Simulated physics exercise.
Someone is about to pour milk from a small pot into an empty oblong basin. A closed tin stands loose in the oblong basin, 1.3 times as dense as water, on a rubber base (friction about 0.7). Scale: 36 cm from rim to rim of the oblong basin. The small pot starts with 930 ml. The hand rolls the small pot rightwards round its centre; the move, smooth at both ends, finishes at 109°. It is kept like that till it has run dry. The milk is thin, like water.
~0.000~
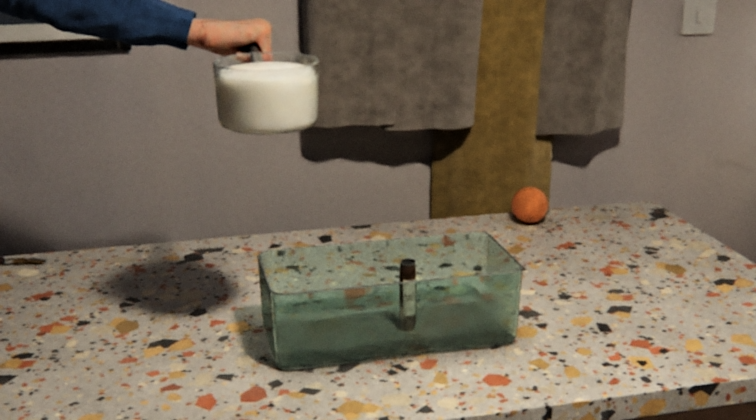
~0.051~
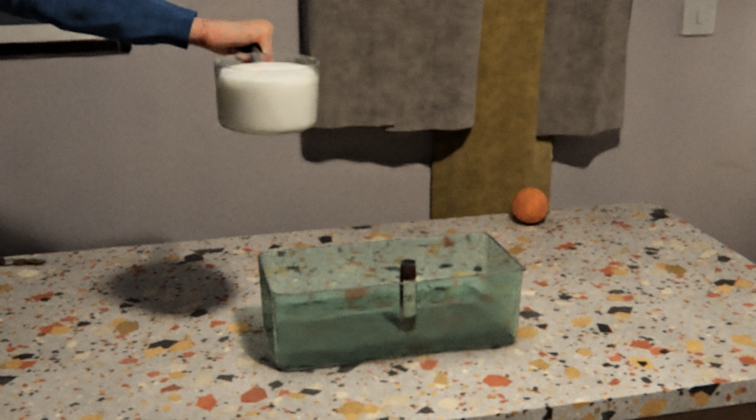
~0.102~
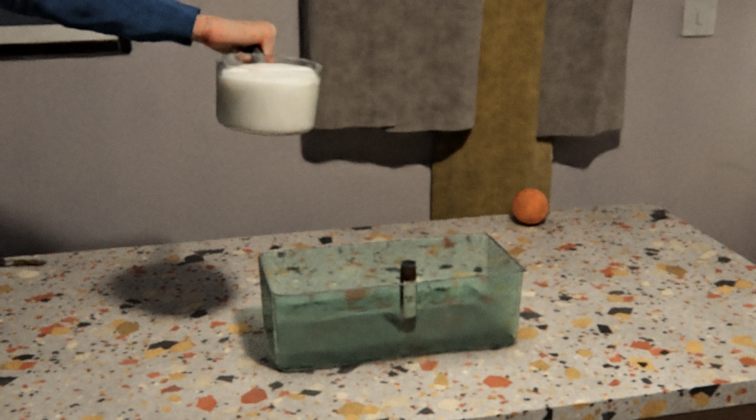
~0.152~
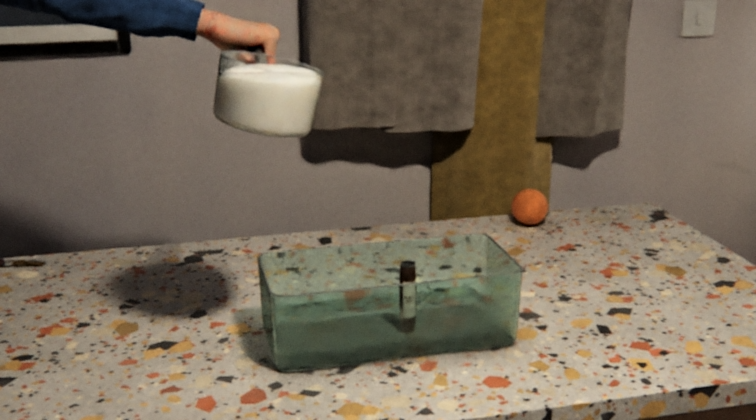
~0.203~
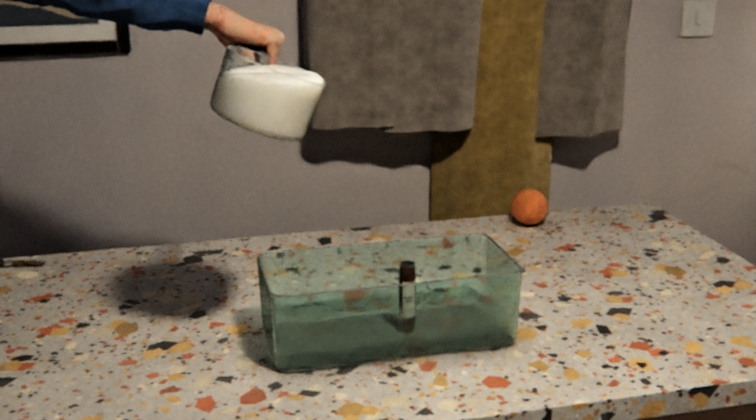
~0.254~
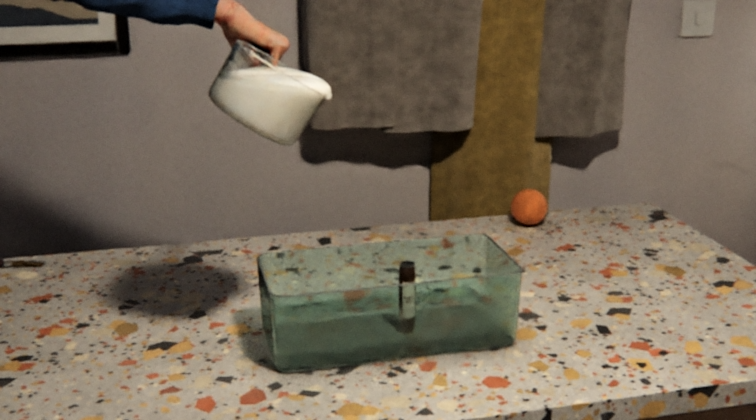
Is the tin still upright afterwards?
The tin falls.
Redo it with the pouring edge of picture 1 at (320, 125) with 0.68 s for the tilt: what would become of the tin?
Then it remains upright.
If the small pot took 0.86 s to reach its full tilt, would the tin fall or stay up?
The tin goes over.
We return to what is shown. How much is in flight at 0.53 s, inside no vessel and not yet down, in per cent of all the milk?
Some 58 per cent.
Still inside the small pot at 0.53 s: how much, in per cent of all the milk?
Some 32 per cent.
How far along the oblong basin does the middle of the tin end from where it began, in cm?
About 8.0 cm.
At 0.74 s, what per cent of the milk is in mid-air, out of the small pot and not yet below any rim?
Some 18 per cent.
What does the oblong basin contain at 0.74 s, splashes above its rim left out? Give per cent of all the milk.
Near 78 in a hundred.
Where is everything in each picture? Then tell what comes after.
In the first picture, it leans 0°; its right rim is at (316, 60); the milk meets the walls at (216, 73) and (314, 68); the oblong basin's rim runs from (264, 274) to (505, 251); the tin's top is at (408, 265).
In the second picture, it leans 2°; its right rim is at (318, 62); the milk meets the walls at (218, 73) and (315, 69).
In the third picture, it leans 6°; its right rim is at (320, 67); the milk meets the walls at (219, 72) and (317, 71).
In the fourth picture, it leans 13°; its right rim is at (322, 74); the milk meets the walls at (219, 74) and (319, 73).
In the fifth picture, it leans 22°; its right rim is at (323, 83); the milk meets the walls at (219, 78) and (323, 79); 1 per cent is over the edge.
In the sixth picture, it leans 33°; its right rim is at (324, 94); the milk meets the walls at (216, 81) and (321, 86); 5 per cent is over the edge.
Then, 0.53 s in, the tilt is 97° and 32 per cent is still to pour; the tin stands where it began.
Then, 0.74 s in, the tilt is 109° and 5 per cent is still to pour; the tin stands 1 cm from where it began.
Then, 0.95 s in, the tilt is 109° and 0 per cent is still to pour; the tin leans 24°.
Then, 1.18 s in, the tilt is 109° and 0 per cent is still to pour; the tin lies on its side.
Finally, the tin lies on its side.
